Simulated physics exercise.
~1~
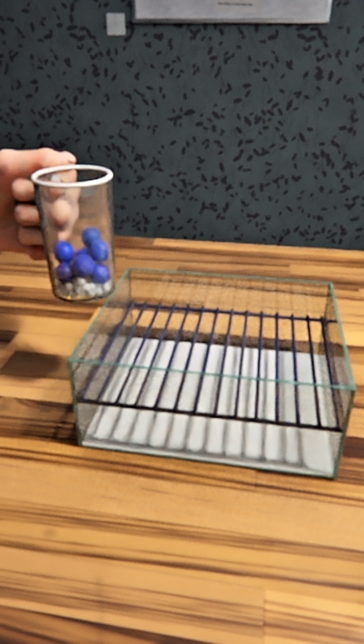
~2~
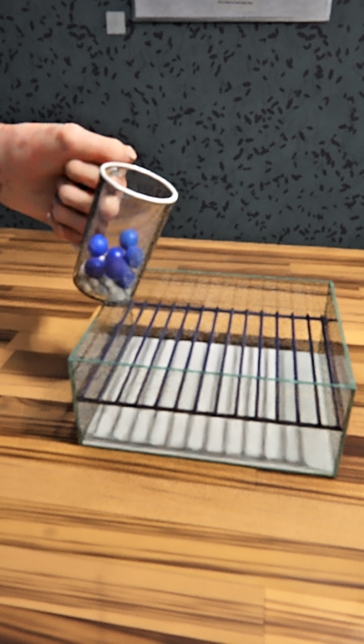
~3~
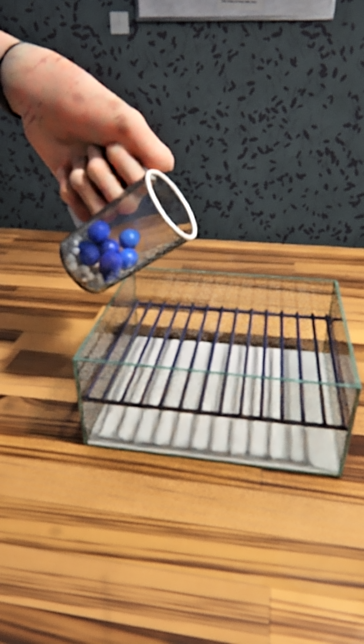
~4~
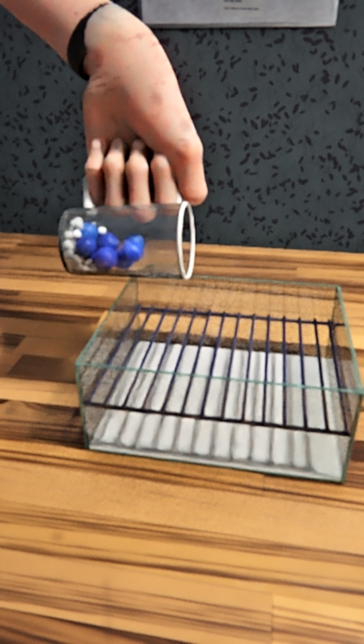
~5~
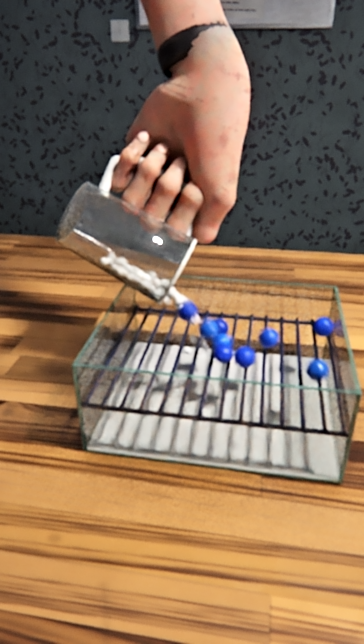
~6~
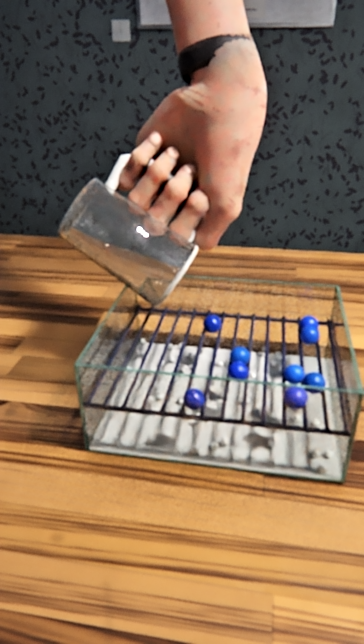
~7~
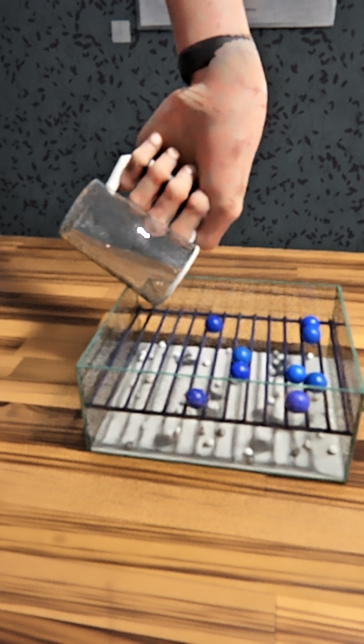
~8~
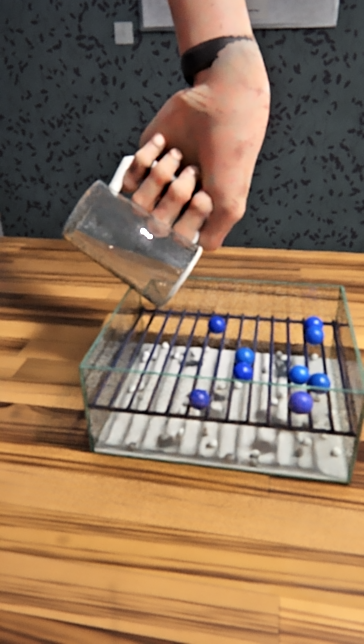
On a striped wooden table, a hand tipping a clear cup over a wired glass box, blue balls staying on top, white pieces dropping through.
